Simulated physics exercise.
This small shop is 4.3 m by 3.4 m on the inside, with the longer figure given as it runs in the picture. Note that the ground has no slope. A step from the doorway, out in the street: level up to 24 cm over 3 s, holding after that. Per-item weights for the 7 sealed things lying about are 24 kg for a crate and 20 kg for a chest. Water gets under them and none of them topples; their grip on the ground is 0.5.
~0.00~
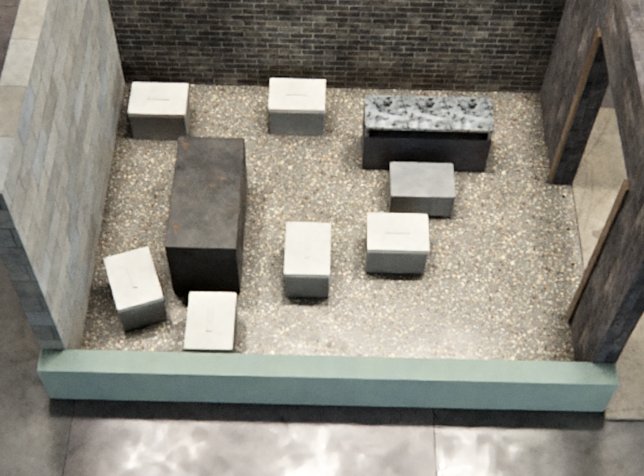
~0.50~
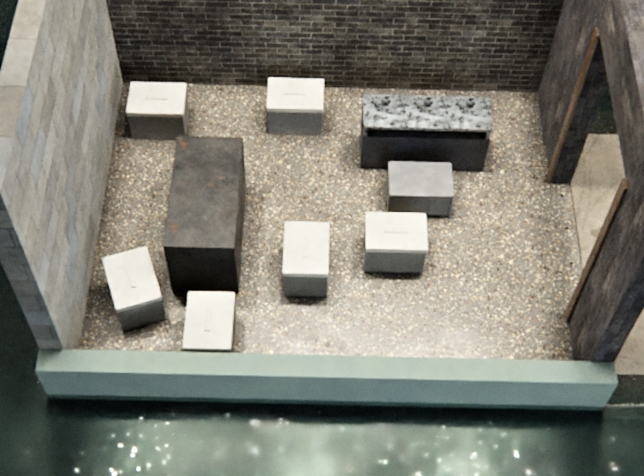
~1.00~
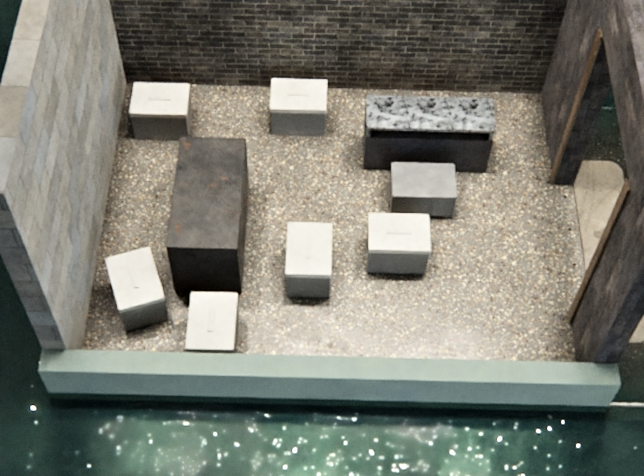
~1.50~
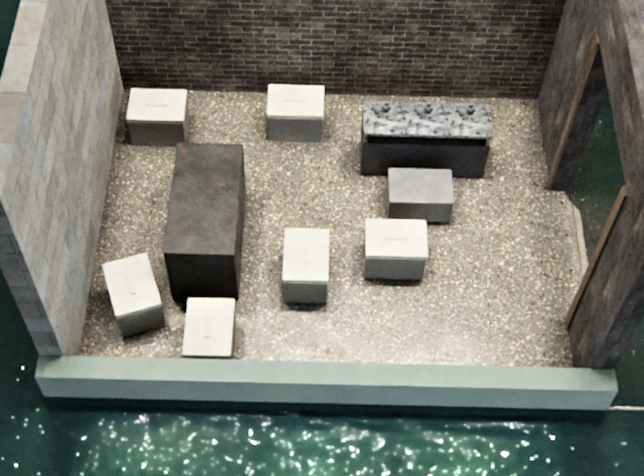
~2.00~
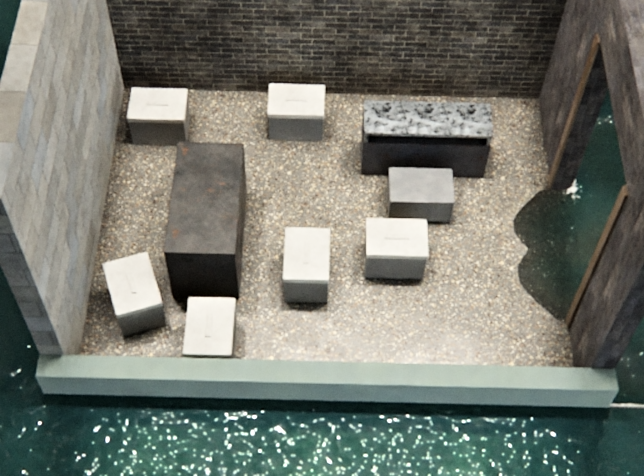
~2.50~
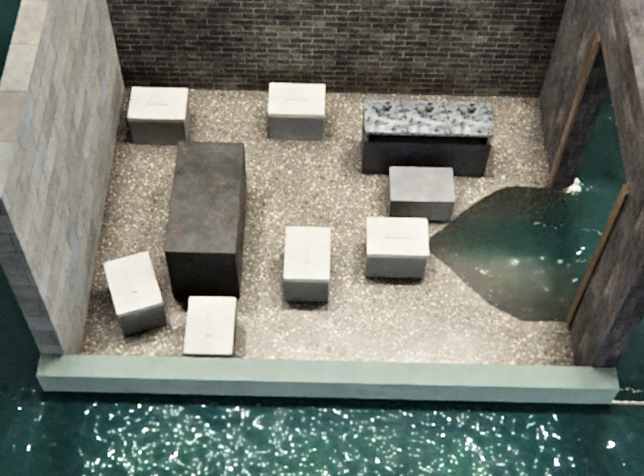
A small walled shop stood with pale blocks and dark counters on its speckled floor while green water spread outside, then slipped through the right-hand doorway and fanned across the floor to a pale block.
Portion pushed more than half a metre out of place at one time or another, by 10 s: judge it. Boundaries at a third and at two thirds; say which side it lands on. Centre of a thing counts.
It lands on or past two thirds.
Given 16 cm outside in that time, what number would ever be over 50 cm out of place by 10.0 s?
Then 4.
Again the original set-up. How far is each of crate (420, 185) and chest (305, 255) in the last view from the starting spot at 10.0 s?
200 cm, 150 cm.
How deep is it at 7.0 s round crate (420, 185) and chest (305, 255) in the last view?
8 and 13 cm.
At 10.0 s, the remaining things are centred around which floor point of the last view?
Mean position: Approximately (206, 171).
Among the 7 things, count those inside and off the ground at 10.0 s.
It comes to 7 of them.
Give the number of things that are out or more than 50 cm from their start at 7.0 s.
The number comes to 4.
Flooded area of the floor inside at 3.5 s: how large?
4.0 m2.
After 3.5 s 0 of 7 are over 50 cm from their spots; 0 afloat.
After 4.5 s 2 of 7 are over 50 cm from their spots; 0 afloat.
After 7.0 s 4 of 7 are over 50 cm from their spots; 3 afloat.
After 10.0 s 6 of 7 are over 50 cm from their spots, and 6 have been at some point; 7 afloat.
